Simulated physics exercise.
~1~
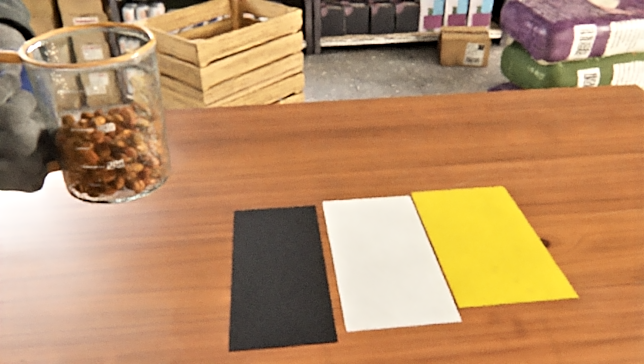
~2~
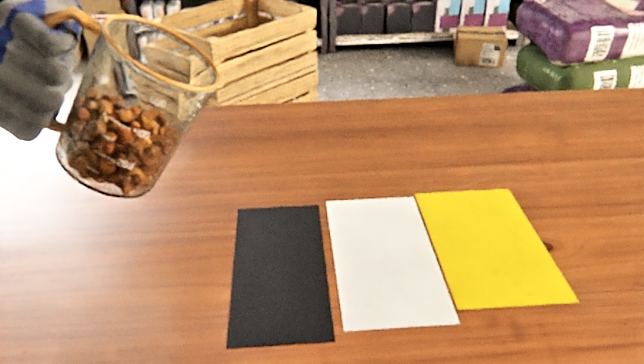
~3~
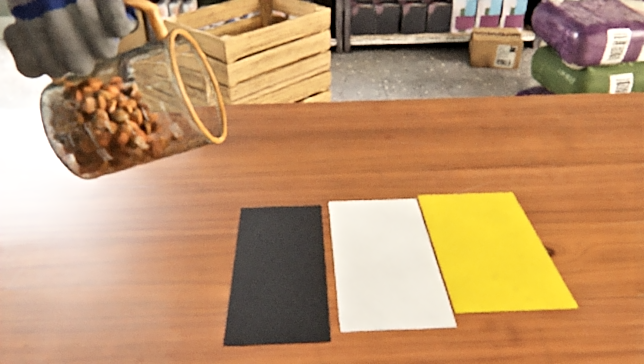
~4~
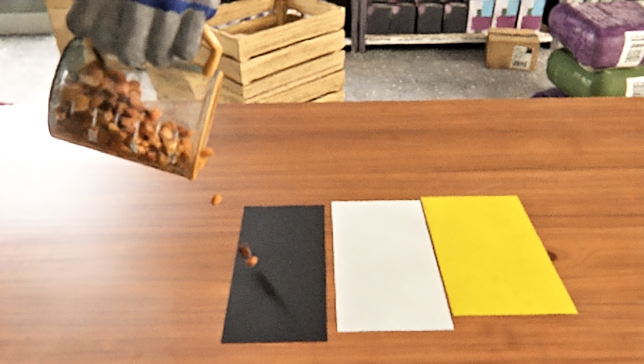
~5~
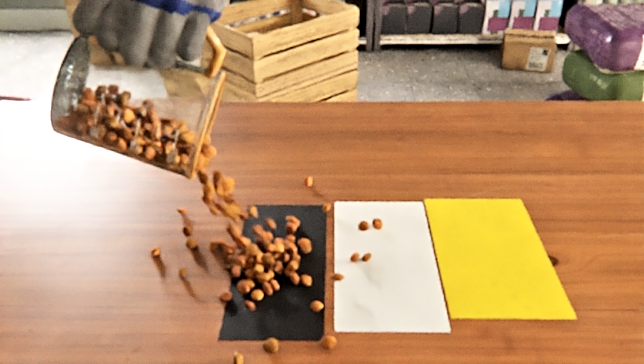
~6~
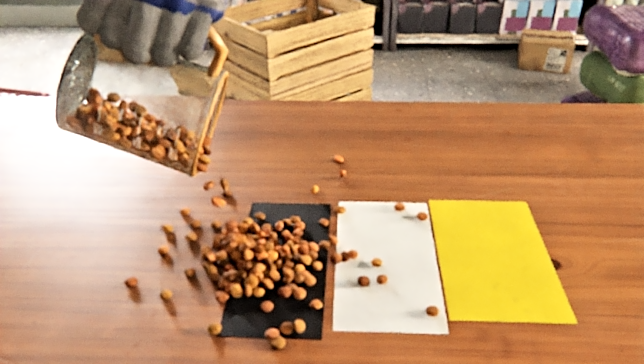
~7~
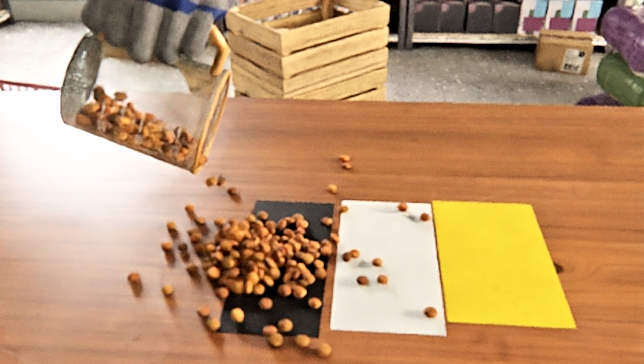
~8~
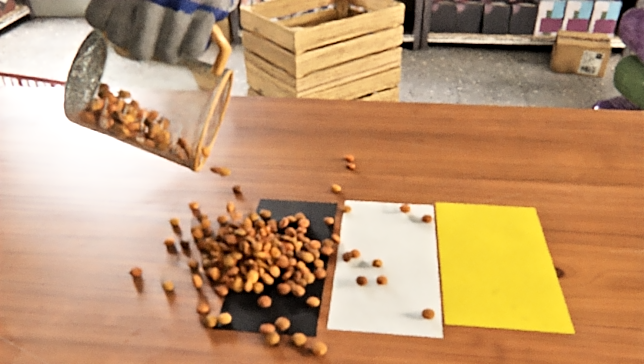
A gloved hand tips a glass jug, spilling brown kibble mostly over the black mat.
